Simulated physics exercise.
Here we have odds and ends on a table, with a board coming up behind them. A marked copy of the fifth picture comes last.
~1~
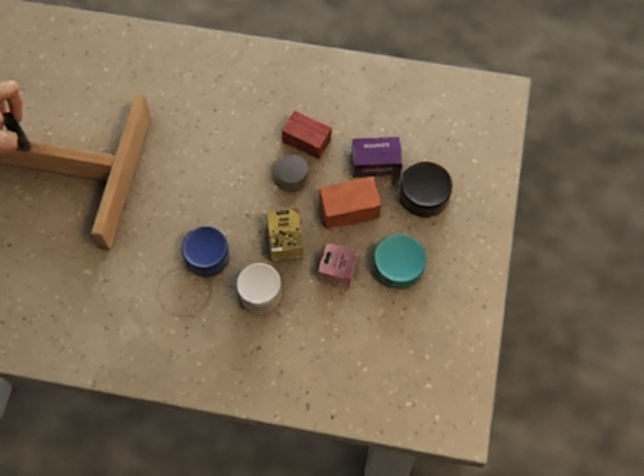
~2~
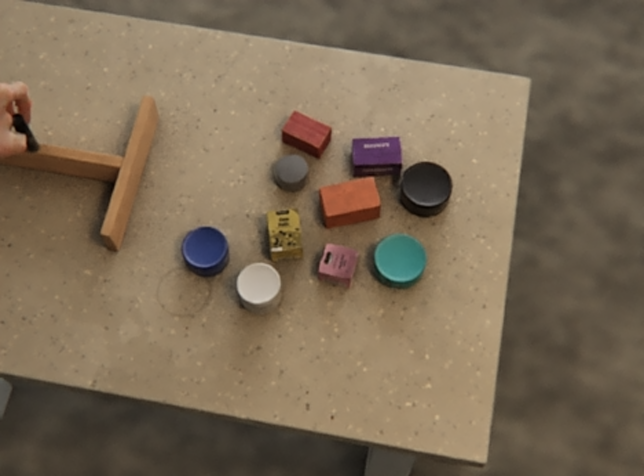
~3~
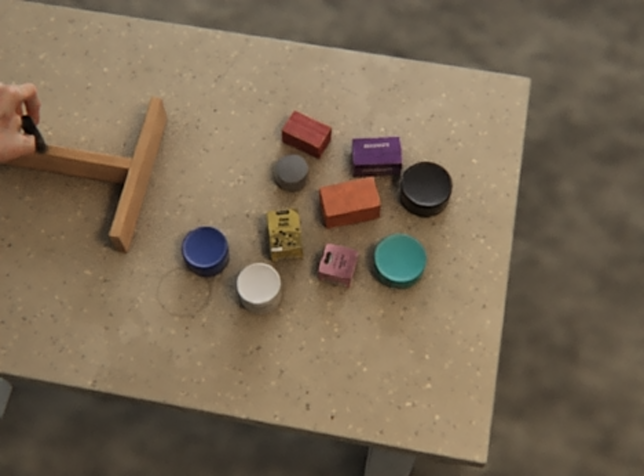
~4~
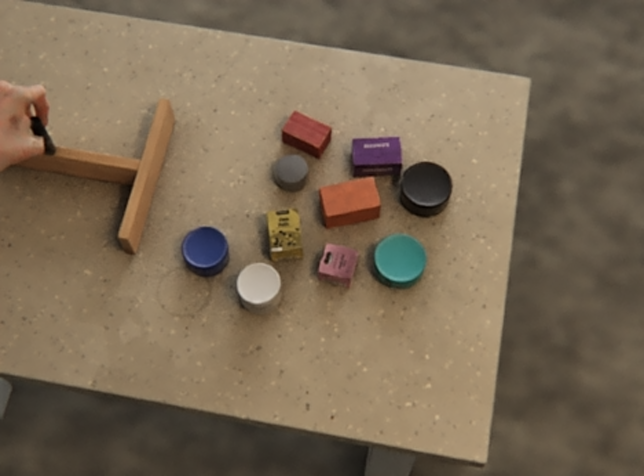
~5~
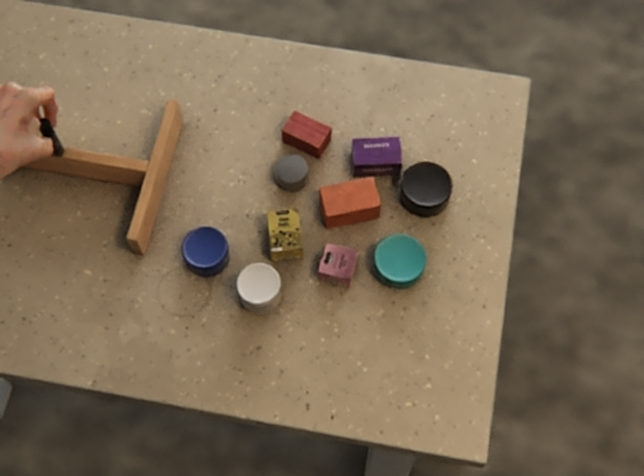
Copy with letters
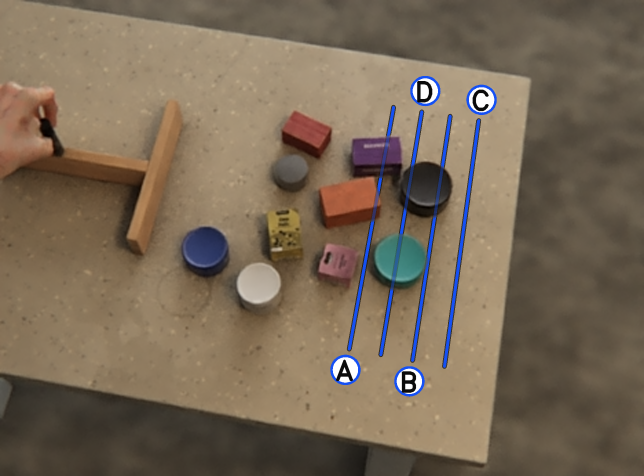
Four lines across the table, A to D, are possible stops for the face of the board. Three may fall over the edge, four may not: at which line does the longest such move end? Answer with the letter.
It can go as far as C.
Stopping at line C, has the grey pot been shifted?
Yes.
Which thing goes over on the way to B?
The turquoise tub goes over.
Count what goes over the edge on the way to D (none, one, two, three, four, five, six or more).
In all, none.
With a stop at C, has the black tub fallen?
By then, yes.
On the marked copy, A at (373, 221); B at (432, 231); C at (463, 236); D at (403, 226).
Following C. Soon after the start, board (263, 186); white tub (276, 304); blue jar (278, 264).
Later, board (374, 204); turquoise tub (476, 277); black tub (461, 186).
In the end, board (462, 219); black tub over the edge; turquoise tub over the edge; three fallen.
As for the rest, A is within the limit but short; B is within the limit but short; D is within the limit but short.
